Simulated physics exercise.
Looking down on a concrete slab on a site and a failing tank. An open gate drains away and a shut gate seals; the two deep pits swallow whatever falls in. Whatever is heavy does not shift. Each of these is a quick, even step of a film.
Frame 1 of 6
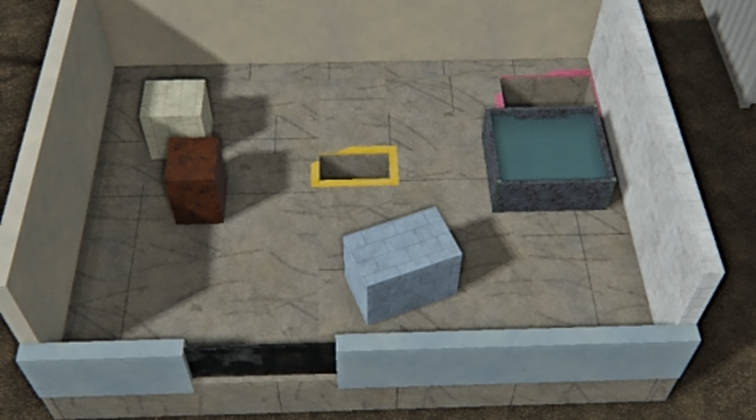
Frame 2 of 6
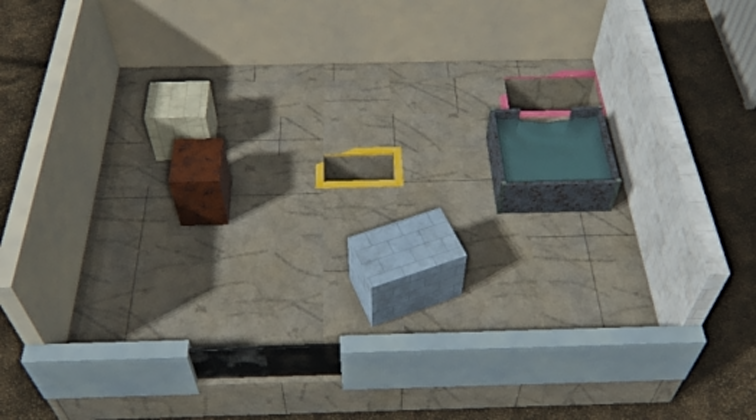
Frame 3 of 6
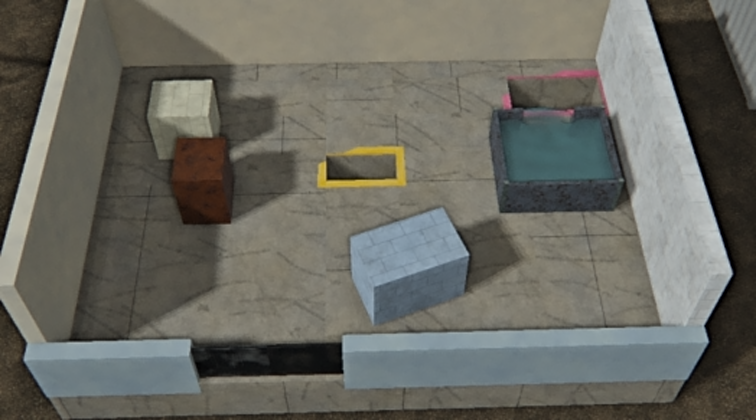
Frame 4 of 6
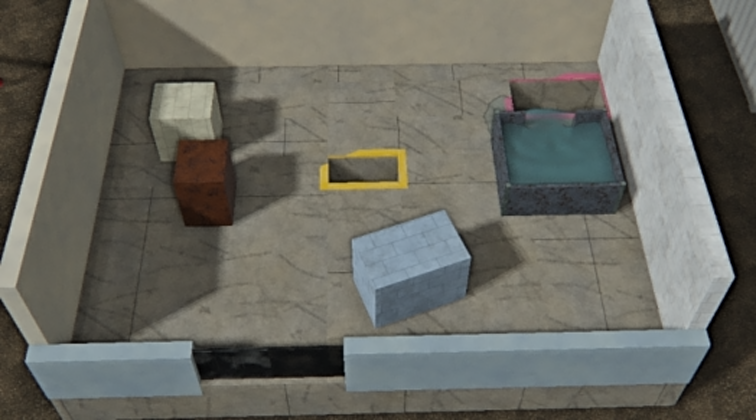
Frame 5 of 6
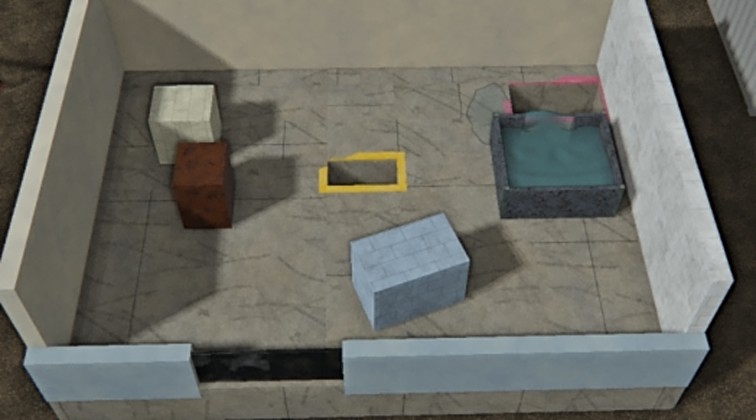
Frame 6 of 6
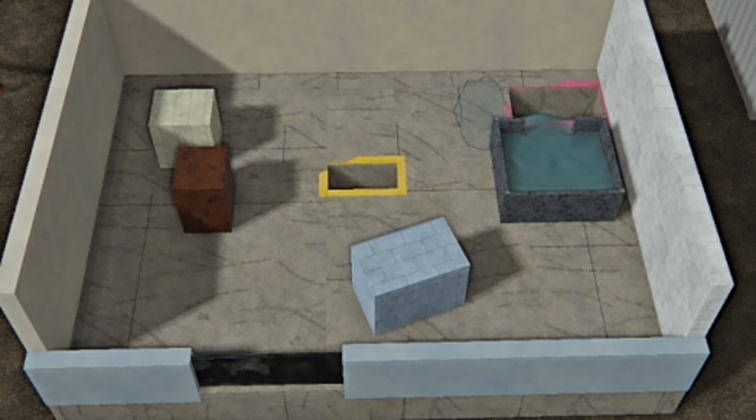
Water slopping in a dark stone tank and spreading from behind it leftward across a walled concrete slab with blocks.
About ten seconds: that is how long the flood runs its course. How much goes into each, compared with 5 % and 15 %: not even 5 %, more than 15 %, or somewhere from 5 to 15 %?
One by one: The gate is left holding a tiny amount - below five per cent; the yellow pit is left holding a tiny amount - below five per cent; the pink pit is left holding a hefty amount - past fifteen per cent.
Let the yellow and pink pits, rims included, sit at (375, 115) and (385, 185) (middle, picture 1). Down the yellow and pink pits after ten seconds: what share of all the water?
Of everything, yellow catches 20 per cent while pink catches 4 per cent.
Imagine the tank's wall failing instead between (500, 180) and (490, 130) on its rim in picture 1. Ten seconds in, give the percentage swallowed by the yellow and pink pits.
In percent: Yellow 25, pink 0.
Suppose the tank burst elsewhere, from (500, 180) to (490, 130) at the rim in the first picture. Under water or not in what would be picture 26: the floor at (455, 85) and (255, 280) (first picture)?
Result, point by point: Unwetted; inundated.
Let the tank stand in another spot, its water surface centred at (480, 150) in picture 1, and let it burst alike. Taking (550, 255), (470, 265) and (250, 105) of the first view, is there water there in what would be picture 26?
Location one: Bone dry; location two: Bone dry; location three: Soaked.
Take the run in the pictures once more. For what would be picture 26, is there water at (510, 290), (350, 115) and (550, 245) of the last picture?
Listed points: Unwetted / inundated / unwetted.
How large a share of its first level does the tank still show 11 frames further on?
Roughly 50 percent.
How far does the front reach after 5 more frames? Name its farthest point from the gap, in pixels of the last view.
I'd say at around (423, 75).
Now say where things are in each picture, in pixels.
The tank at (548, 147) is whole and still, in the first picture.
Water pours out on the tank's far side and has run to a hidden place, in the second picture.
Water pours out on the tank's far side and has run to a hidden place, in the third picture.
The front is at (499, 103), out from the gap on the tank's far side, in the fourth picture.
Water pours out on the tank's far side and has run to (482, 96), in the fifth picture.
Water pours out on the tank's far side and has run to (474, 92), in the sixth picture.
A moment on, water covers 5 % of the floor; the gate 0 %, the yellow pit 0 %, the pink pit 27 %.
Next, water covers 5 % of the floor; the gate 0 %, the yellow pit 0 %, the pink pit 40 %.
Then, water covers 5 % of the floor; the gate 0 %, the yellow pit 0 %, the pink pit 54 %.
Later, water covers 5 % of the floor; the gate 0 %, the yellow pit 0 %, the pink pit 68 %.
In the end, water covers 0 % of the floor; the gate 0 %, the yellow pit 1 %, the pink pit 78 %.
